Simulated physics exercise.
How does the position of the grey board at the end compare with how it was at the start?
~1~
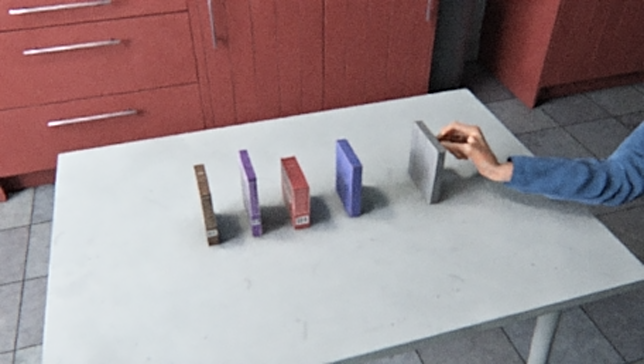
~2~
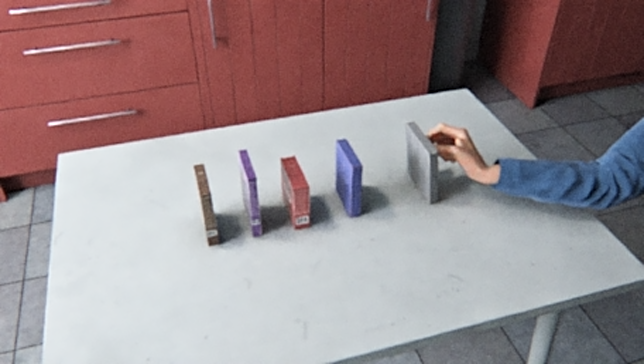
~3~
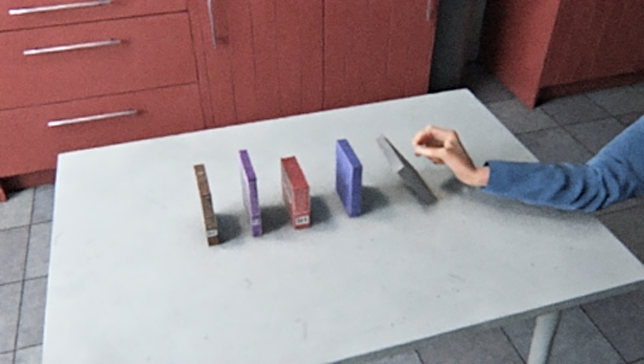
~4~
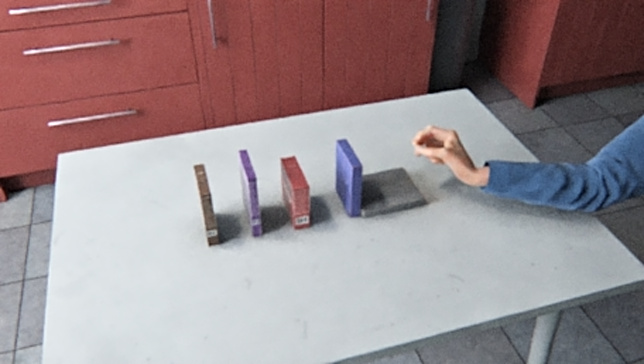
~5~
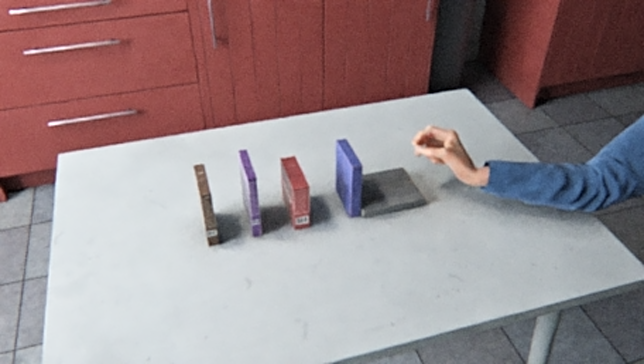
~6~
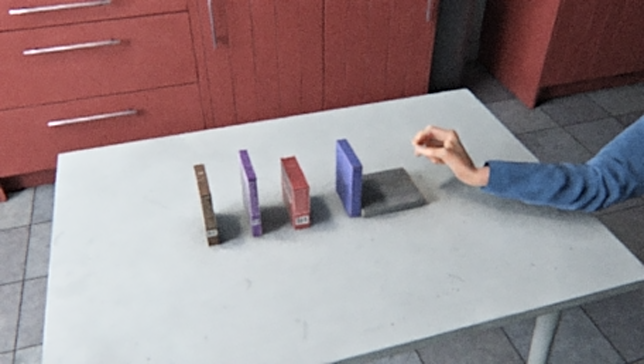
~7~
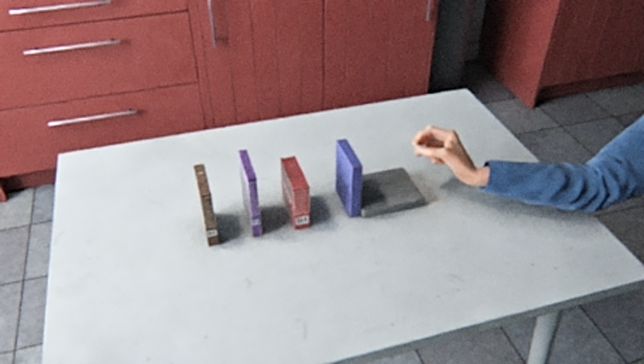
At the start the grey board stands upright under the hand, and at the end it lies on its side on the table, next to the blue block.
